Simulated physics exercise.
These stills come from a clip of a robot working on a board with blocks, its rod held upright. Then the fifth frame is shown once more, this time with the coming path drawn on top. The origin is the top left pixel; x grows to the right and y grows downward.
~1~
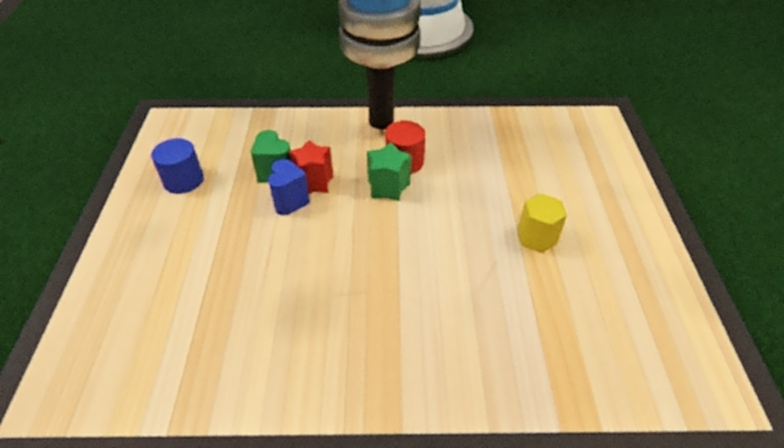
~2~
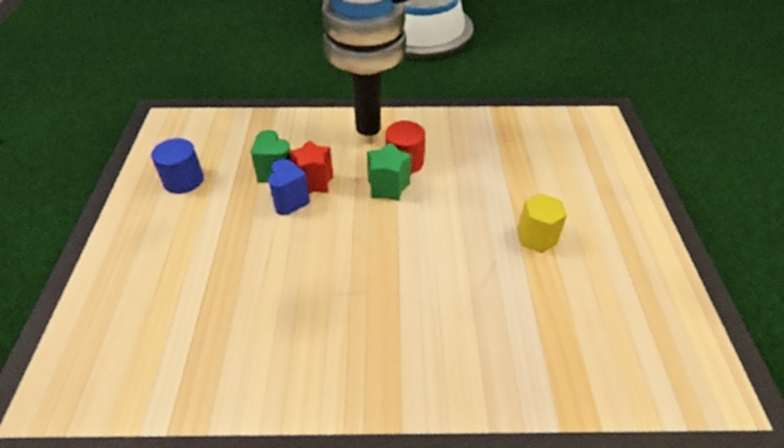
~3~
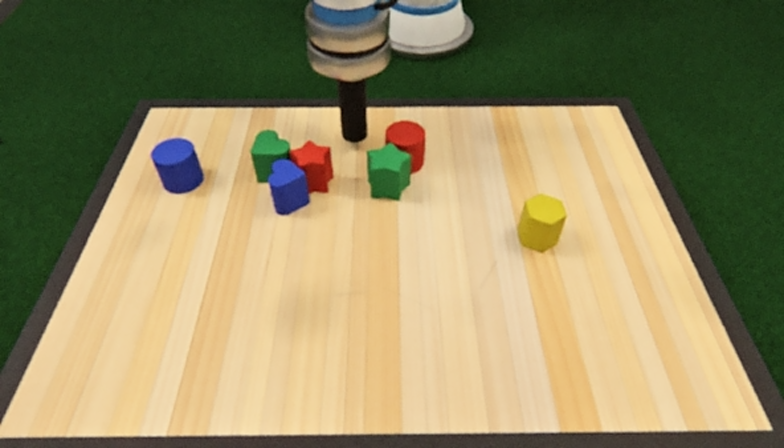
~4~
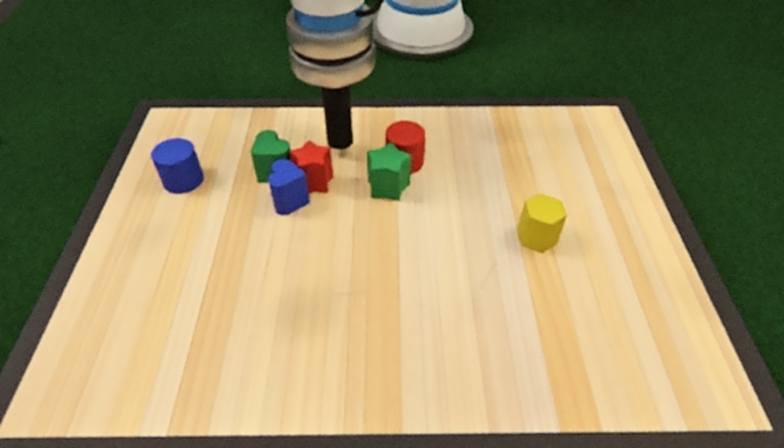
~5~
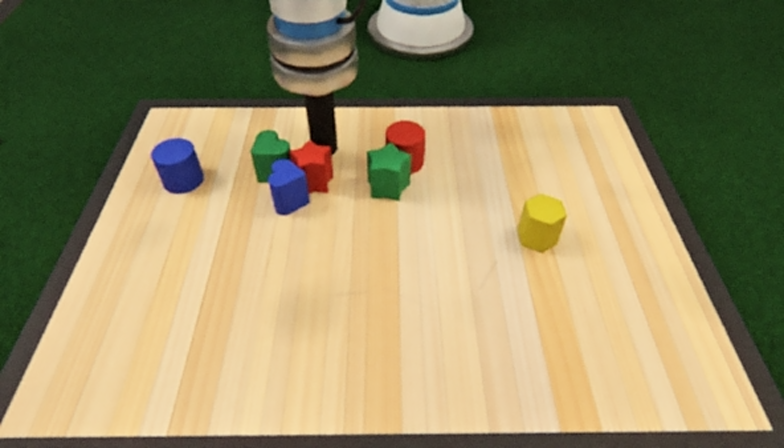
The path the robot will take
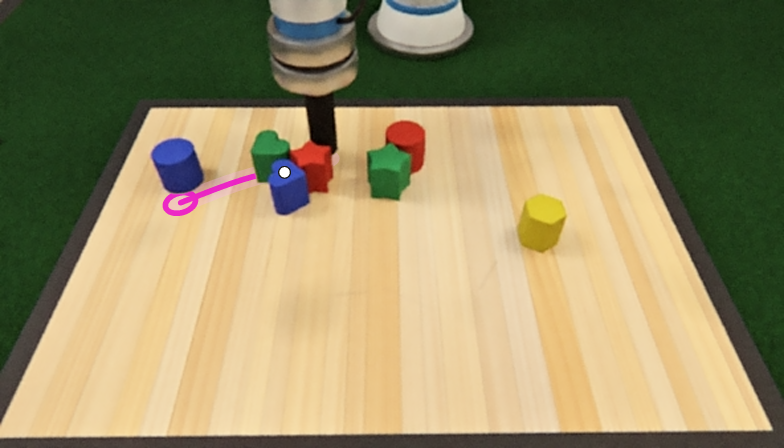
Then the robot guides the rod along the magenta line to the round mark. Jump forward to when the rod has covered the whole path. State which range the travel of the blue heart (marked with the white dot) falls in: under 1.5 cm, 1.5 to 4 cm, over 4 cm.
It falls in the under 1.5 cm band.
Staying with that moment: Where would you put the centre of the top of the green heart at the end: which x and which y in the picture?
It will likely be found at (138, 183).
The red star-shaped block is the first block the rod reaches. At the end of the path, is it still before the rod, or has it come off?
As far as I can tell, the red star-shaped block has dropped away to the side or behind.
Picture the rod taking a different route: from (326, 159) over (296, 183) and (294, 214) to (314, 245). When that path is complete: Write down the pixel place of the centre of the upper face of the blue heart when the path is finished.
It comes to (255, 251).
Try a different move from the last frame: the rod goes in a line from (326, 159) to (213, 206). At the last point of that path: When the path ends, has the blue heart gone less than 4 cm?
Final answer: Yes.
The line goes from (326, 159) via (254, 176), ending at (180, 203); the dot is on the blue heart.
What follows on the original path. One third of the way, rod at (276, 160); green heart at (245, 150), turned 10° clockwise; blue heart at (283, 179); red star-shaped block at (298, 154), turned 60° anticlockwise.
Two thirds of the way, rod at (227, 174); blue round block at (164, 150); green heart at (193, 164); blue heart at (283, 179); red star-shaped block at (298, 154), turned 60° anticlockwise.
At the end, rod at (176, 193); blue round block at (147, 151); green heart at (138, 183); blue heart at (283, 179); red star-shaped block at (298, 154), turned 60° anticlockwise.
